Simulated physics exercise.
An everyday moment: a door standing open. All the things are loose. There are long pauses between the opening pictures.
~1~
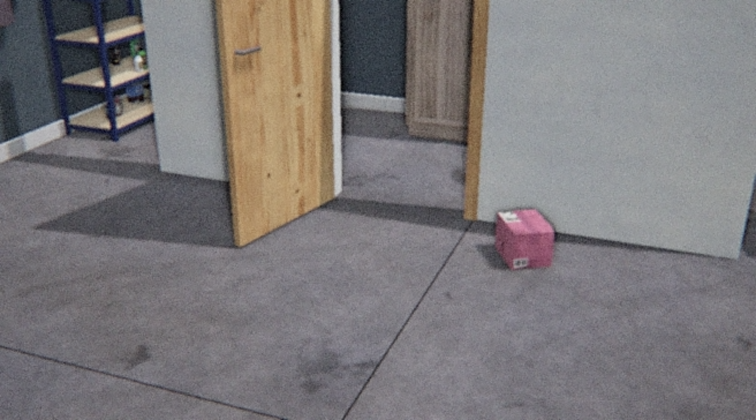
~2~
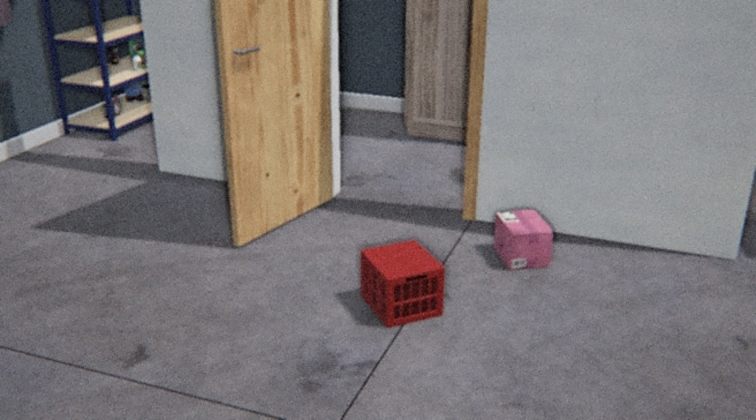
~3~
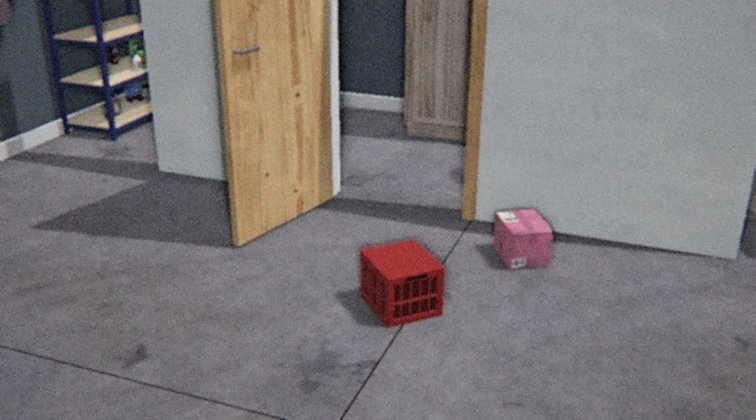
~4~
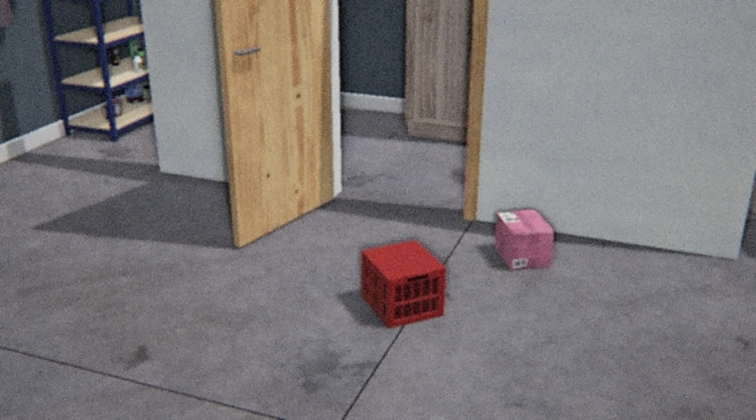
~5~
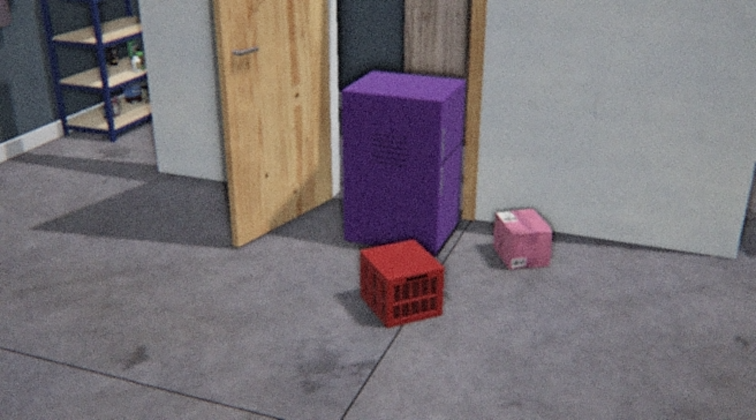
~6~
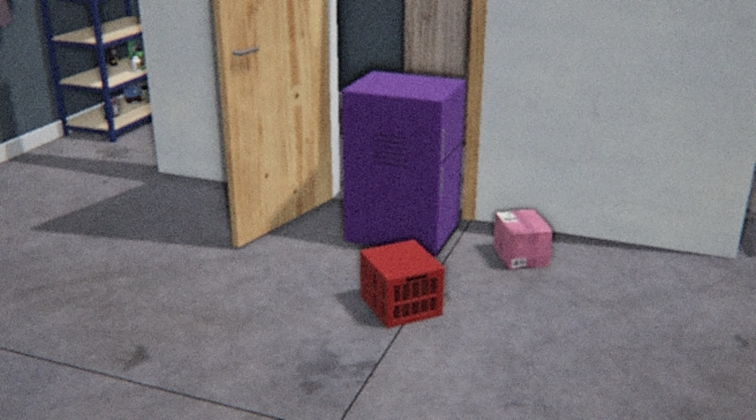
Purple cabinet-like appliance appearing in an open doorway behind a red crate that appeared earlier, the wooden door and pink parcel staying still.
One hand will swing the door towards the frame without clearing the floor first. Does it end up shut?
It jams.
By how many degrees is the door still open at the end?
About 60°.
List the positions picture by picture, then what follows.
Door wide open and still, in the first picture.
Door wide open and still; red crate (401, 283); pink parcel (523, 239), in the second picture.
Door wide open and still; red crate (401, 282); pink parcel (522, 239), in the third picture.
Door wide open and still; red crate (402, 283); pink parcel (524, 239), in the fourth picture.
Door wide open and still; red crate (401, 283); pink parcel (522, 239), in the fifth picture.
Door wide open and still; purple appliance (404, 162); red crate (401, 283), in the sixth picture.
Then, 0.50 s past the last view, open by 95°.
Then, 0.70 s past the last view, open by 86°.
Then, 0.90 s past the last view, open by 75°.
Then, 1.10 s past the last view, open by 64°.
Finally, open by 60°; all 3 still in place. Final places as the last picture's camera would see them, purple appliance near (405, 162).
